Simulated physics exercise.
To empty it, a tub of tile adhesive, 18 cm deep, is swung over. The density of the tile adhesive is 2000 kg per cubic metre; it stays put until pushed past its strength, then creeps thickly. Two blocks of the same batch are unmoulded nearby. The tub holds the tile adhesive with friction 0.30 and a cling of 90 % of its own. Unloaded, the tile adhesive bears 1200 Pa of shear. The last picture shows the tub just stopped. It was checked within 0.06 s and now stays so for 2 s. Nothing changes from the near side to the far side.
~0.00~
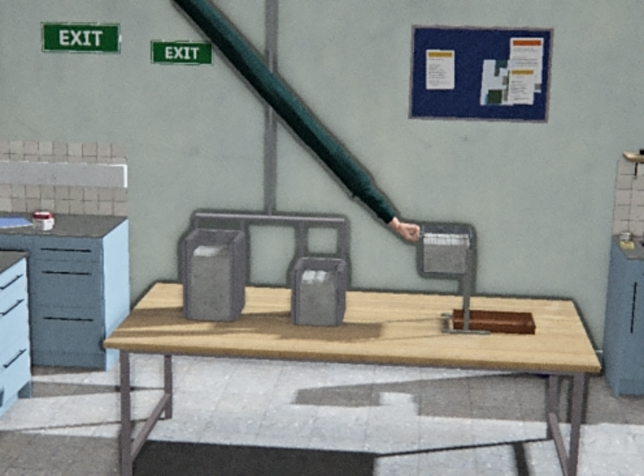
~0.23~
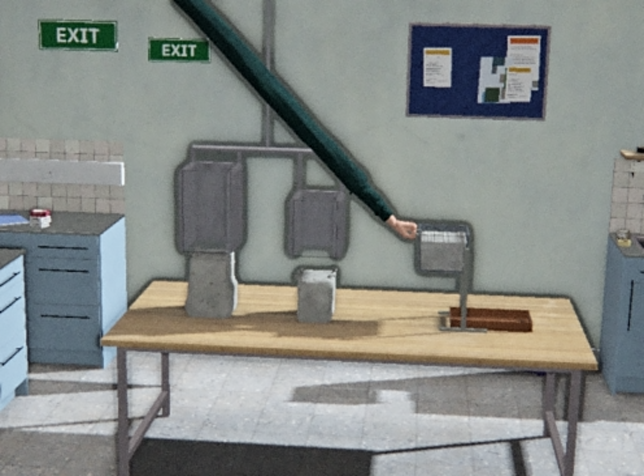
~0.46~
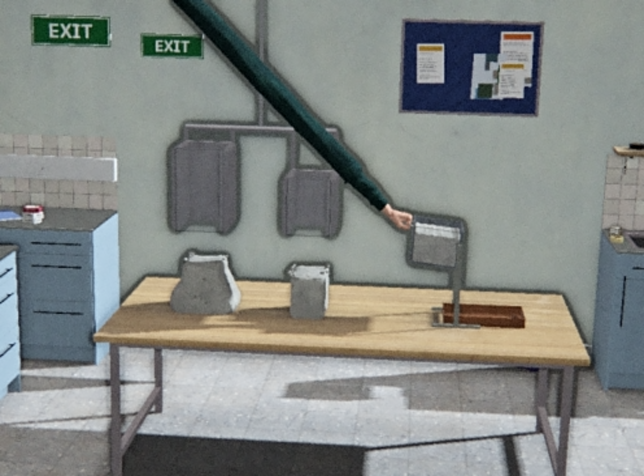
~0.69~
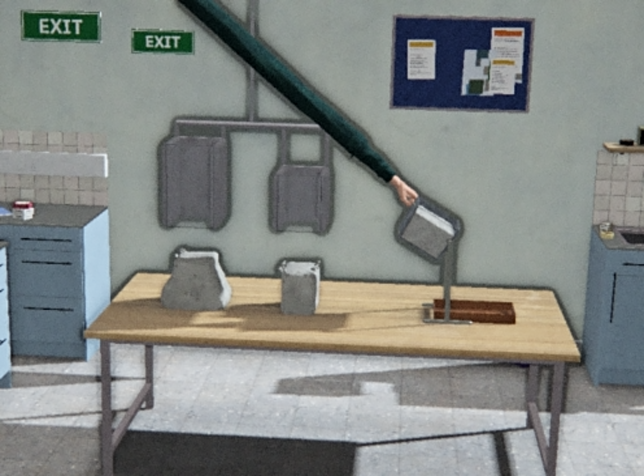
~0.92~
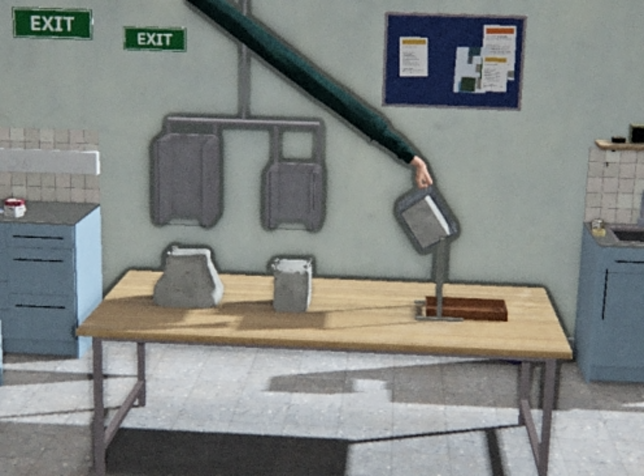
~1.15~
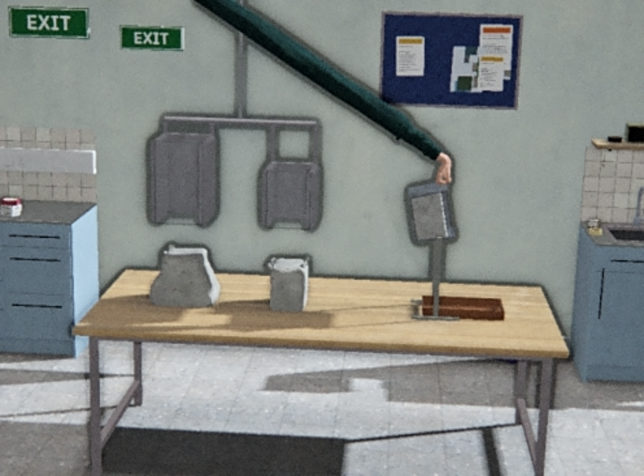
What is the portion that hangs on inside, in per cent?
It comes to some 100 %.
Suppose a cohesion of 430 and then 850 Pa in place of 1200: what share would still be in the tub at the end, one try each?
In turn about 65 %, 100 %.
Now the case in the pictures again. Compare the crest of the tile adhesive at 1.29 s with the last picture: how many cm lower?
Roughly 0 cm.
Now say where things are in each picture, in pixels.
Handle-side rim at (423, 236), tilt 0 degrees; top of the tile adhesive at (461, 245); blocks stand 35 cm, 23 cm (left to right), in the first frame.
Handle-side rim at (420, 234), tilt 0 degrees; top of the tile adhesive at (459, 242); blocks stand 32 cm, 23 cm (left to right), in the second frame.
Handle-side rim at (415, 226), tilt 6 degrees; top of the tile adhesive at (418, 233); blocks stand 26 cm, 23 cm (left to right), in the third frame.
Handle-side rim at (419, 206), tilt 30 degrees; top of the tile adhesive at (418, 213); blocks stand 26 cm, 23 cm (left to right), in the fourth frame.
Handle-side rim at (431, 193), tilt 56 degrees; top of the tile adhesive at (424, 199); blocks stand 26 cm, 23 cm (left to right), in the fifth frame.
Handle-side rim at (447, 191), tilt 79 degrees; top of the tile adhesive at (438, 195); blocks stand 26 cm, 23 cm (left to right), in the sixth frame.
After 1.29 s, the tub is at 79 degrees and holds 100 %.
After 1.46 s, the tub is at 79 degrees and holds 100 %.
After 1.63 s, the tub is at 79 degrees and holds 100 %.
After 1.80 s, the tub is at 79 degrees and holds 100 %.
After 3.15 s, at the end, the tub is at 79 degrees and holds 100 %.
